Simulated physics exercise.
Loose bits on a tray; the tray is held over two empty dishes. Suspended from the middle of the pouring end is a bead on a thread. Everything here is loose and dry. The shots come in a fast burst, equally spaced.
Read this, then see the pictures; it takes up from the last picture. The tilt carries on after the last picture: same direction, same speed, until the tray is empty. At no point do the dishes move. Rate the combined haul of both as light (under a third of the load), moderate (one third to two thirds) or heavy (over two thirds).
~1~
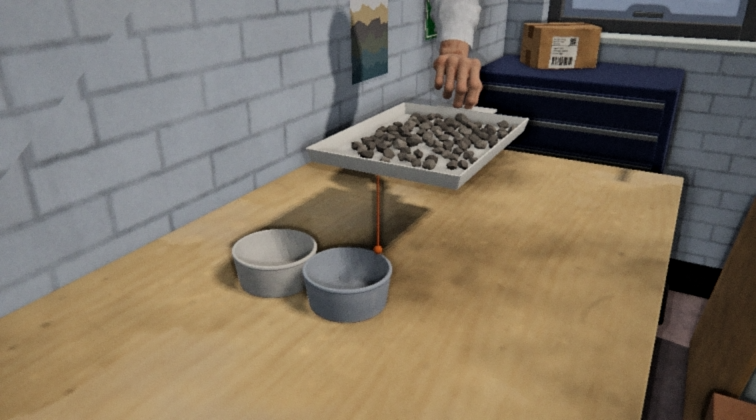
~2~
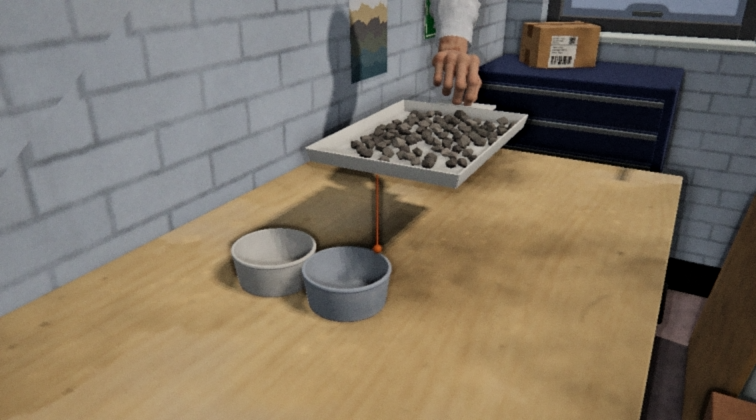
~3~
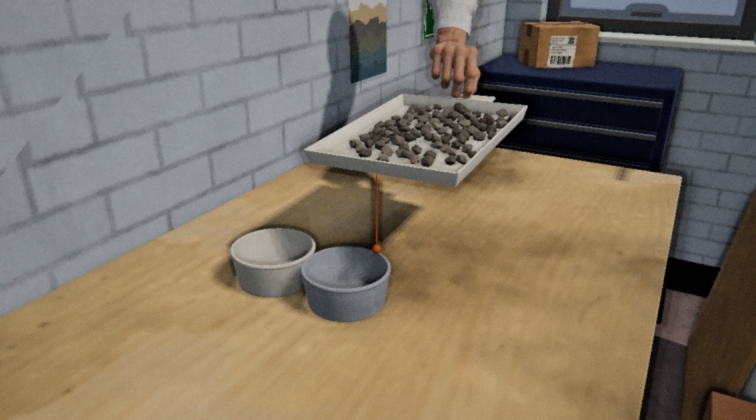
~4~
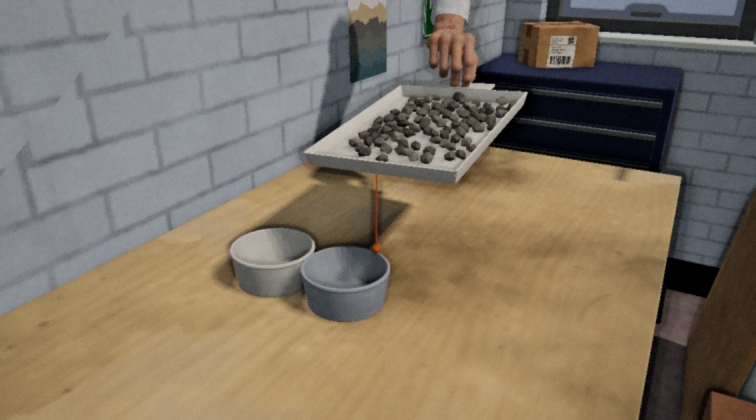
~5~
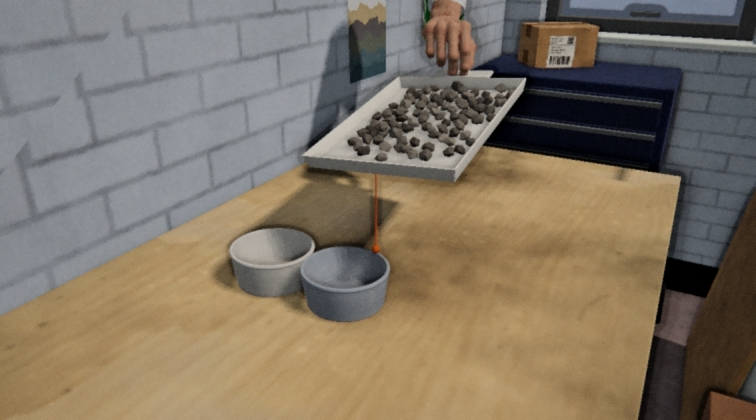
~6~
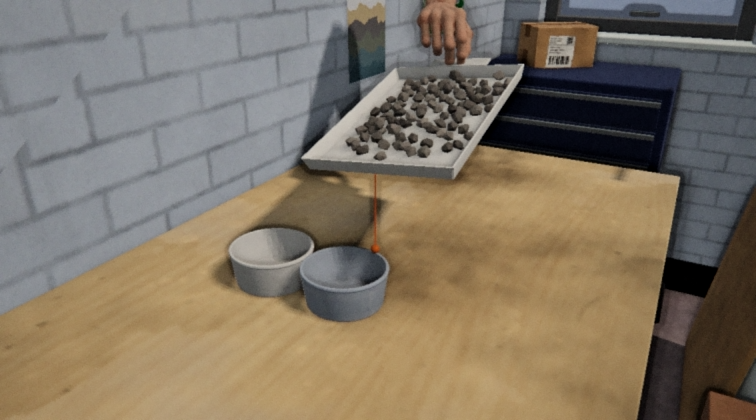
A heavy haul.
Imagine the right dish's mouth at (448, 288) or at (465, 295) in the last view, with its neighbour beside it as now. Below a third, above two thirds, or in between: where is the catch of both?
First attempt: Under a third; second attempt: Under a third.
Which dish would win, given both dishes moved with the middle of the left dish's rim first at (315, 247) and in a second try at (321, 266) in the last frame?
With the first placement it's the one to the left, with the second it's the one to the left.
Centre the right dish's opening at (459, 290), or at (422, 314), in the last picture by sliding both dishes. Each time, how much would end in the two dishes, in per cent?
You'd get near 10 per cent and afterwards near 20 per cent.
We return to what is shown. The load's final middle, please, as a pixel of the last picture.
Centre at rest, last view: Approx. (319, 284).
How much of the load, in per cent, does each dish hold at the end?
For the left dish 40 %, for the right dish 50 %.
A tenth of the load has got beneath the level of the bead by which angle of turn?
The angle is around 70°.
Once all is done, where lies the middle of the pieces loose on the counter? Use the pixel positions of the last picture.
At about (320, 272).
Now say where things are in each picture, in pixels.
The first frame shows corners of the pouring end near (311, 148) and (457, 174), level; middle of the load near (427, 135), bits of gravel; left dish near (250, 278); right dish near (324, 301); bead on its thread near (378, 250).
The second frame shows corners of the pouring end near (310, 147) and (457, 173), level; middle of the load near (427, 133).
The third frame shows corners of the pouring end near (309, 149) and (455, 171), tipped barely, lowest at the left corner; middle of the load near (426, 129).
The fourth frame shows corners of the pouring end near (308, 151) and (454, 169), tipped a little, lowest at the left corner; middle of the load near (425, 122).
The fifth frame shows corners of the pouring end near (307, 154) and (453, 167), tipped a little, lowest at the left corner; middle of the load near (424, 115).
The sixth frame shows corners of the pouring end near (306, 156) and (451, 165), tipped clearly, lowest at the left corner; middle of the load near (421, 109); left dish near (247, 277); right dish near (321, 300).
Shortly afterwards, tray tipped steeply; the bulk on the tray; only a few in the left dish; a little in the air.
Next, tray tipped past a quarter turn; near a quarter on the tray; near a quarter in the right dish; near a quarter in the left dish; a little outside both; a little in the air.
Some moments later, tray tipped past a quarter turn; near half in the right dish; near a third in the left dish; near a quarter outside both.
In the end, tray tipped past a quarter turn; near half in the right dish; near a third in the left dish; near a quarter outside both.
